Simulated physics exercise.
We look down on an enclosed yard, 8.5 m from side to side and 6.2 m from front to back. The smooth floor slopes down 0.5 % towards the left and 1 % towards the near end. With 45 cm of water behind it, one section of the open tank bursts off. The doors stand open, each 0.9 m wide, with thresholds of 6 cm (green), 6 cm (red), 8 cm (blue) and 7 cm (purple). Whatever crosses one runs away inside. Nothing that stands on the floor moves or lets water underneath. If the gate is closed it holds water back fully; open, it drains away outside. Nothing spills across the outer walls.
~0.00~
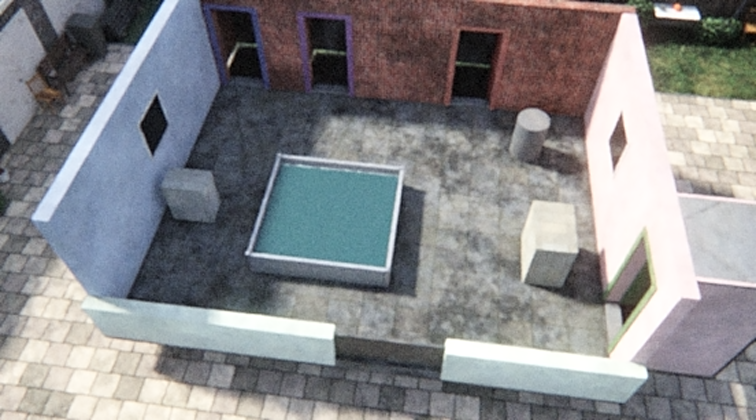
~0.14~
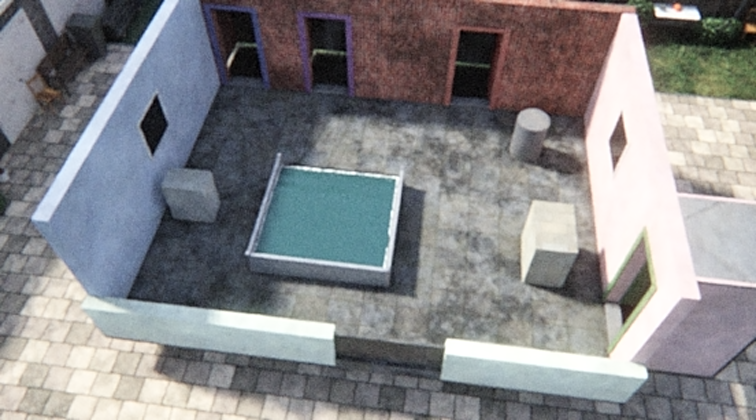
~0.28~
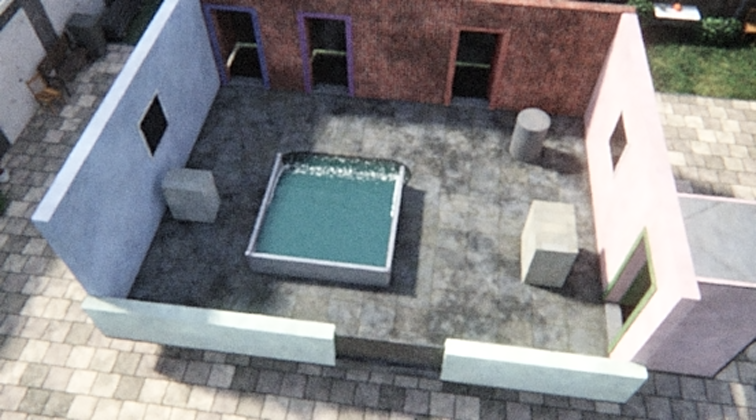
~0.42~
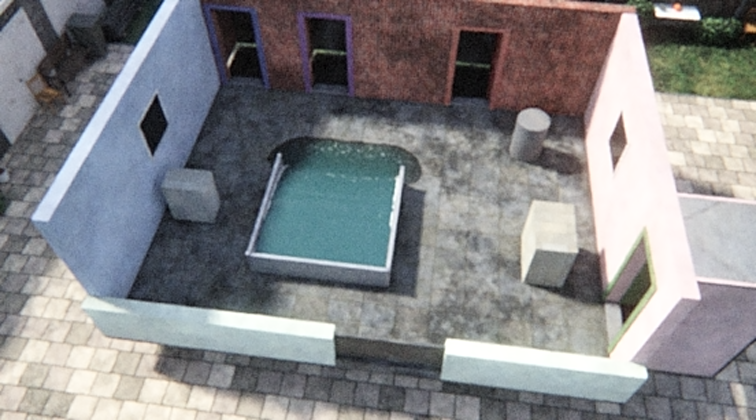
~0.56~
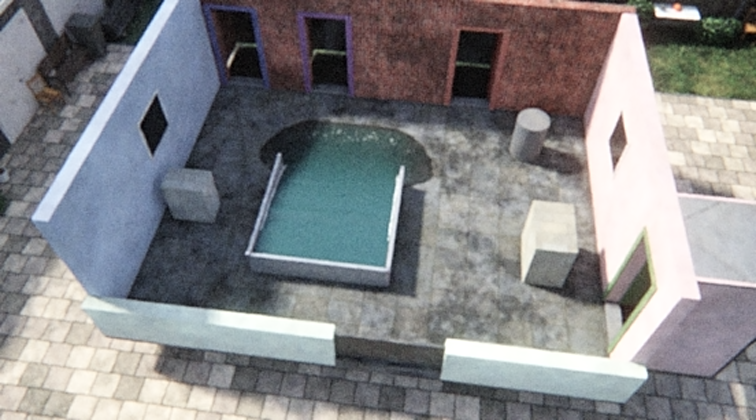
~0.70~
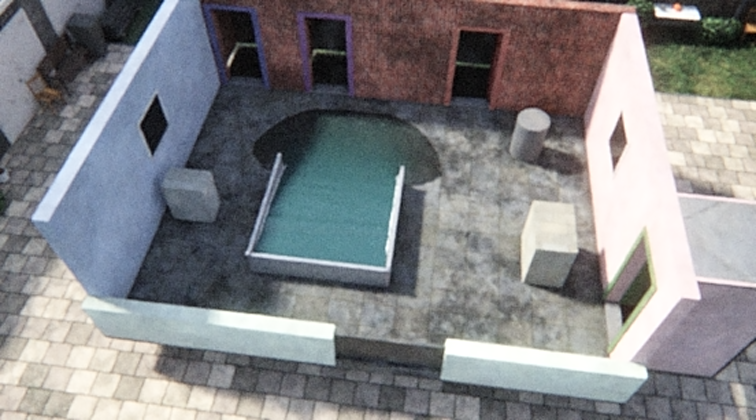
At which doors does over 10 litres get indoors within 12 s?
The water let in: At the green door it stays under the limit; at the red door it goes over the limit; at the blue door it goes over the limit; at the purple door it goes over the limit.
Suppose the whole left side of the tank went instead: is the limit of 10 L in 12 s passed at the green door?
Against that limit: Green past it.
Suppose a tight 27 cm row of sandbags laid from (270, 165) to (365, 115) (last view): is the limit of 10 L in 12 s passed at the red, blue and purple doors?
Against that limit: Red past it, blue not over, purple not over.
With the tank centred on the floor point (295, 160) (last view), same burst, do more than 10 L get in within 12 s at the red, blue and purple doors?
Against that limit: Red below, blue past it, purple past it.
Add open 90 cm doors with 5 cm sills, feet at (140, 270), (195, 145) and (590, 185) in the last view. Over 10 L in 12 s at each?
In turn: Under, above, under.
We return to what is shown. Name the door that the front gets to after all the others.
It is the green one.
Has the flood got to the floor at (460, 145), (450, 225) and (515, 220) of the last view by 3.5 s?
In turn: Wet, dry, dry.
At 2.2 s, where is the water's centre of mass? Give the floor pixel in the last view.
Near (343, 173).
After 1.4 s water covers 20 % of the floor and is deepest (28 cm) near (355, 100); green door not reached, red door not reached, blue door not reached, purple door 17 cm at the sill, 19 L in.
After 2.2 s water covers 25 % of the floor and is deepest (26 cm) near (363, 100); green door not reached, red door 10 cm at the sill, 0 L in, blue door 9 cm at the sill, 0 L in, purple door 24 cm at the sill, 93 L in.
After 3.5 s water covers 35 % of the floor and is deepest (24 cm) near (215, 98); green door not reached, red door 10 cm at the sill, 11 L in, blue door 15 cm at the sill, 9 L in, purple door 20 cm at the sill, 208 L in.
After 7.0 s water covers 70 % of the floor and is deepest (16 cm) near (191, 194); green door 3 cm at the sill, 0 L in, red door 3 cm at the sill, 19 L in, blue door 10 cm at the sill, 62 L in, purple door 5 cm at the sill, 267 L in.
After 12.0 s water covers 95 % of the floor and is deepest (10 cm) near (300, 341); green door 4 cm at the sill, 0 L in, red door 2 cm at the sill, 19 L in, blue door 5 cm at the sill, 65 L in, purple door 3 cm at the sill, 267 L in.
